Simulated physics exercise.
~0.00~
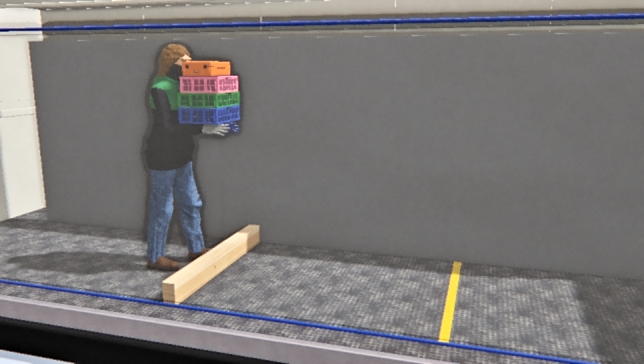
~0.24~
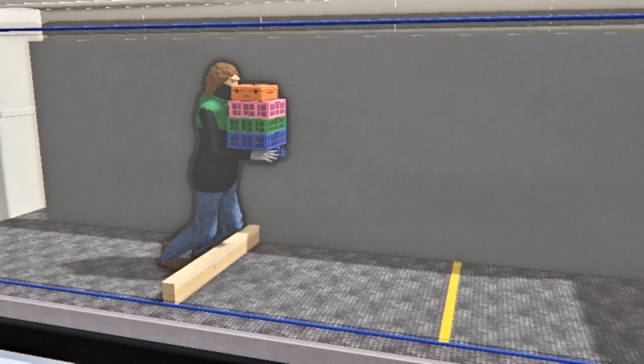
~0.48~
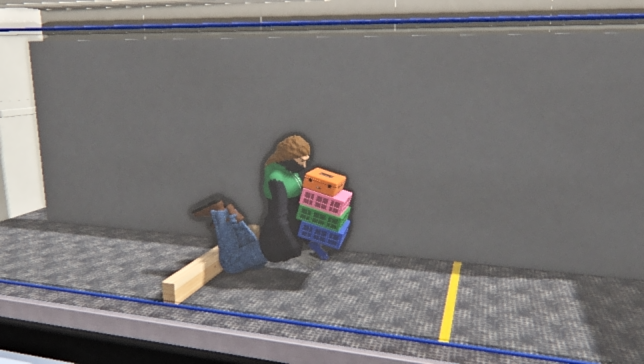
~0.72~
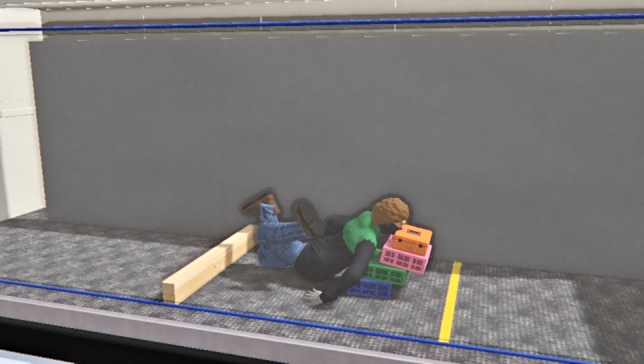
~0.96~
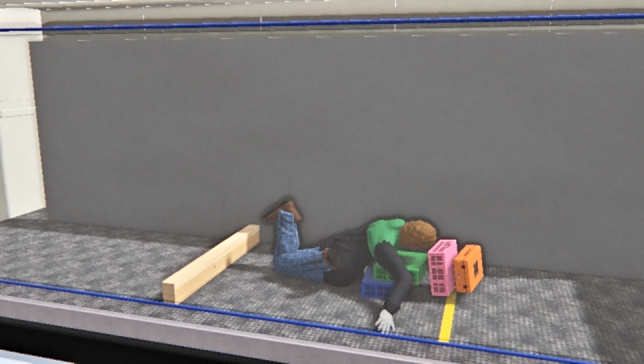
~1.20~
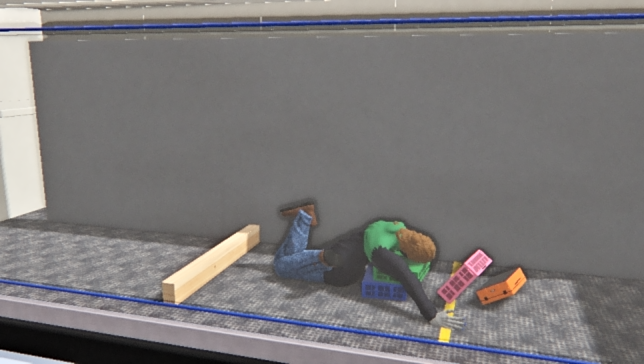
On a grey textured floor before a plain dark wall, a person in jeans stands behind a wooden beam, holding a stack of blue, green and pink crates topped by an orange toolbox. The person moves right and sinks at the knees, then pitches forward over the beam with the stack tilting. The body drops flat, arms sprawling over the lower crates. The pink crate and toolbox tip onto their sides and tumble rightward past the yellow line. The person ends face down on the blue and green crates, head short of the line, lower legs raised.
